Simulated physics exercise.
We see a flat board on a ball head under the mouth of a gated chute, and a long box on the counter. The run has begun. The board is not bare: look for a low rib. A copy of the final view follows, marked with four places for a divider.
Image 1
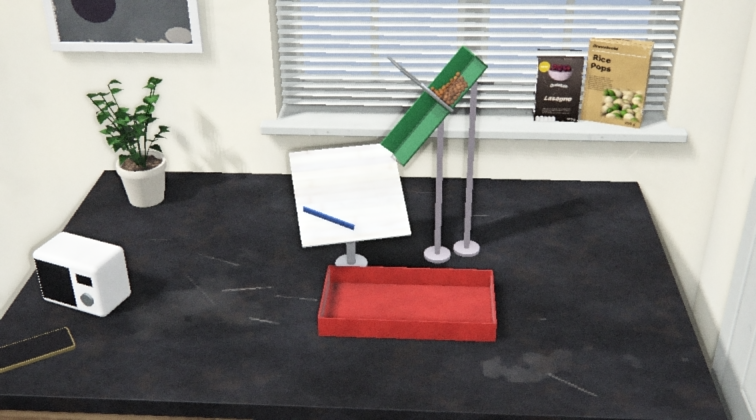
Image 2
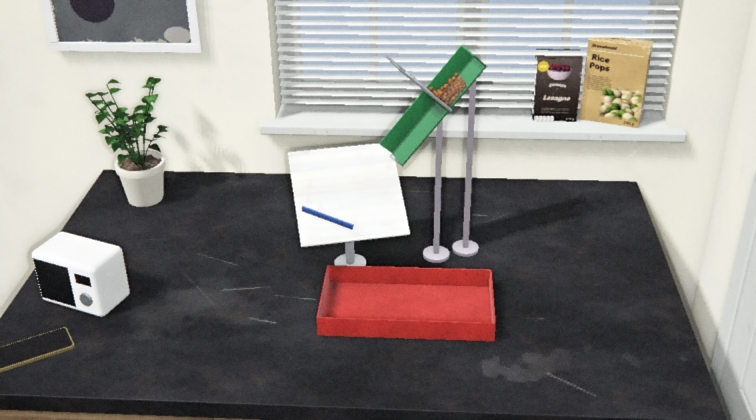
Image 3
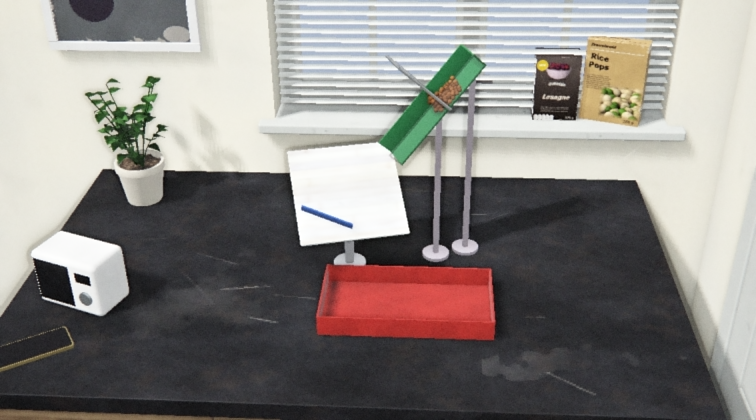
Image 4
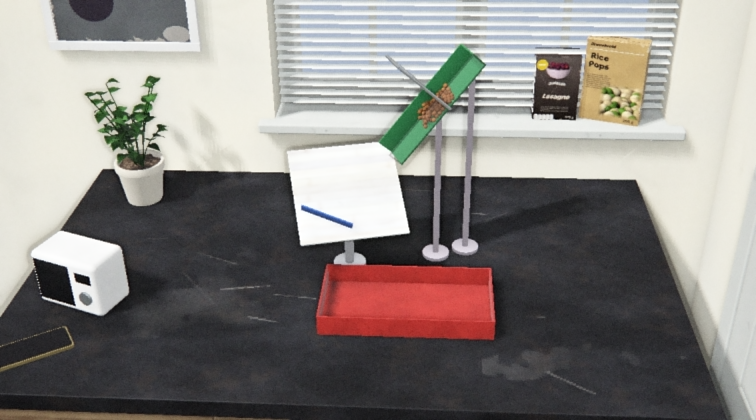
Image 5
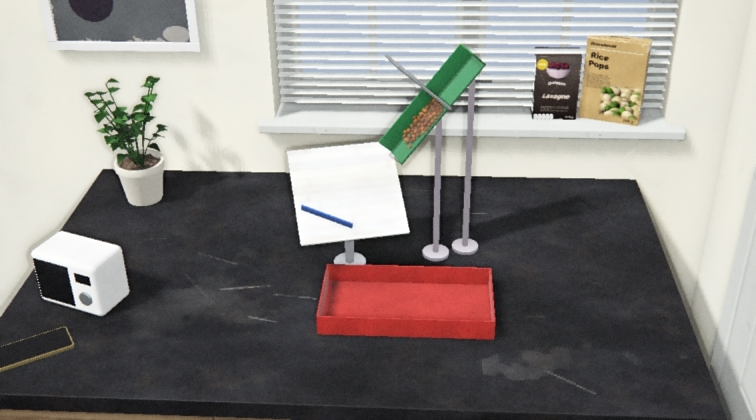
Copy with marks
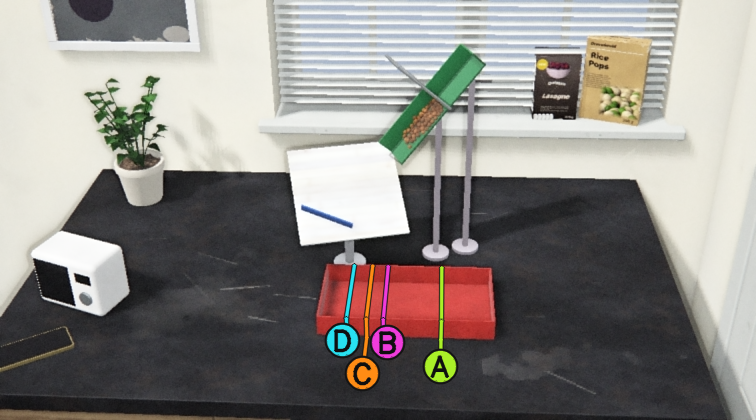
Small brown cereal balls slide together down a sloping green chute, moving from its upper part toward its lower left end, while the tilted white board with a blue rib and the empty red box below stay still.
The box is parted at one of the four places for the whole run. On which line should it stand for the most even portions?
C beats the others.
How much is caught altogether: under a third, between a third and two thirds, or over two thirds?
About that: Over two thirds.
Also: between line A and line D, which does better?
D.
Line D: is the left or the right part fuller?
The right side.
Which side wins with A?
More lands on the left.
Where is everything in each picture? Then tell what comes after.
The first frame shows load behind the gate near (448, 90), cereal balls; lip of the chute near (398, 160), sloping fairly steeply.
The second frame shows middle of the board near (348, 192), tilted fairly steeply; middle of its low edge near (356, 240); of its high edge near (340, 147).
The third frame shows front corners of the box near (317, 317) and (494, 322), empty; front of the load near (436, 111).
The fourth frame shows middle of the load near (435, 105); its front near (426, 127), close to a third of the way to the lip; rib from (301, 205) to (353, 224).
The fifth frame shows middle of the load near (424, 122); its front near (410, 147), the bulk of the way to the lip.
On the marked copy, line A crosses the front rim at (441, 320); line B crosses the front rim at (383, 318); line C crosses the front rim at (366, 318); line D crosses the front rim at (346, 317).
If A is chosen, of what is caught, the whole lot on the left of the divider, none at all on the right.
If B is chosen, of what is caught, all but a few on the left of the divider, a small share on the right.
If C is chosen, of what is caught, close to half on the left of the divider, close to half on the right.
If D is chosen, of what is caught, a small share on the left of the divider, the bulk on the right.
